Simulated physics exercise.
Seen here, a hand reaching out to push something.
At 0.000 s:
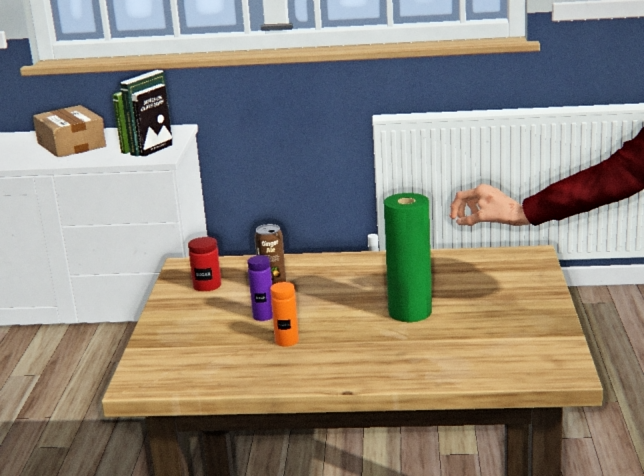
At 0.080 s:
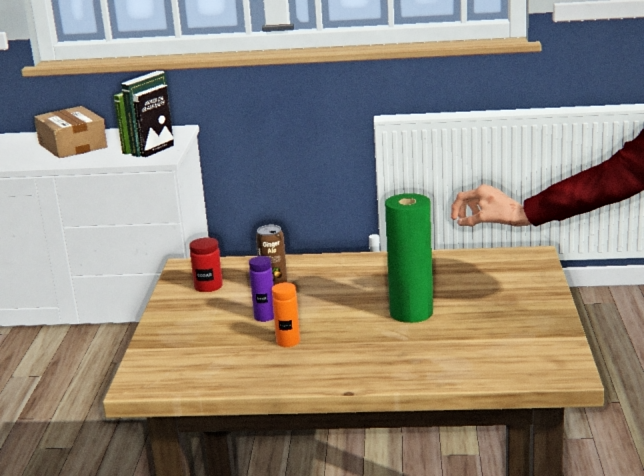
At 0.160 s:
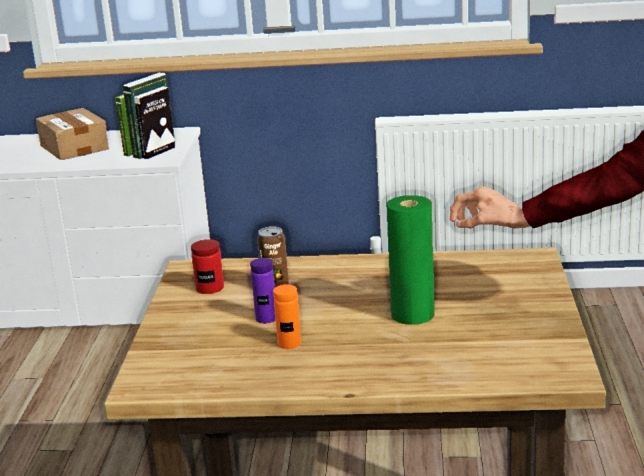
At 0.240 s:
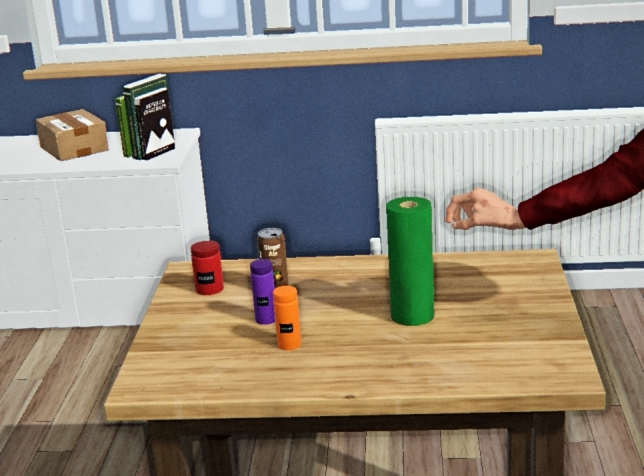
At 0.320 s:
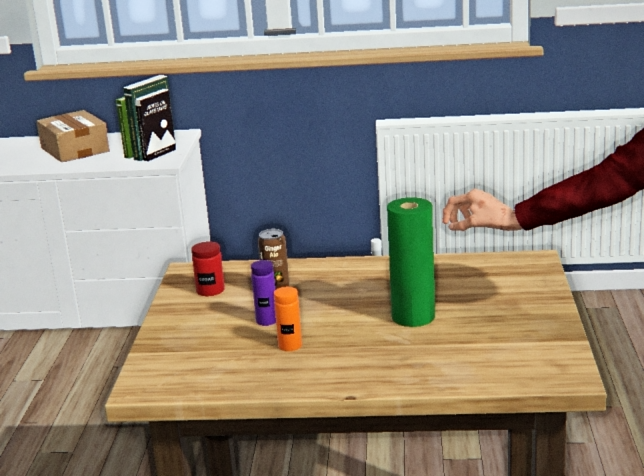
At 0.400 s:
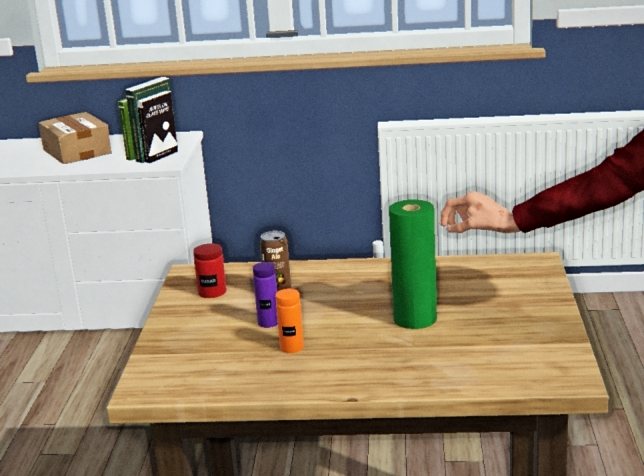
At the start, a hand in a dark red sleeve is raised at the right, a short gap from a tall green roll on a wooden table, with four smaller containers to the left. The hand then moves slightly left, narrowing the gap, while the roll and containers stay in place.
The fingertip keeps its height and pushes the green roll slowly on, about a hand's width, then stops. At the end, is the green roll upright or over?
The green roll tips over.
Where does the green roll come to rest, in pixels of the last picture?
Around (330, 305).
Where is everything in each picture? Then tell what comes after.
Green roll (408, 258), in the first frame.
Green roll (410, 259), in the second frame.
Green roll (411, 260), in the third frame.
Green roll (411, 262), in the fourth frame.
Green roll (412, 263), in the fifth frame.
Green roll (413, 265), in the sixth frame.
Around 1.60 s, green roll rocked 40° from its first pose near (368, 266).
Around 1.80 s, green roll on its side near (333, 303).
Finally (3.1 s), down or leaning hard on the table, green roll. Final places as the last picture's camera would see them, green roll near (330, 305).
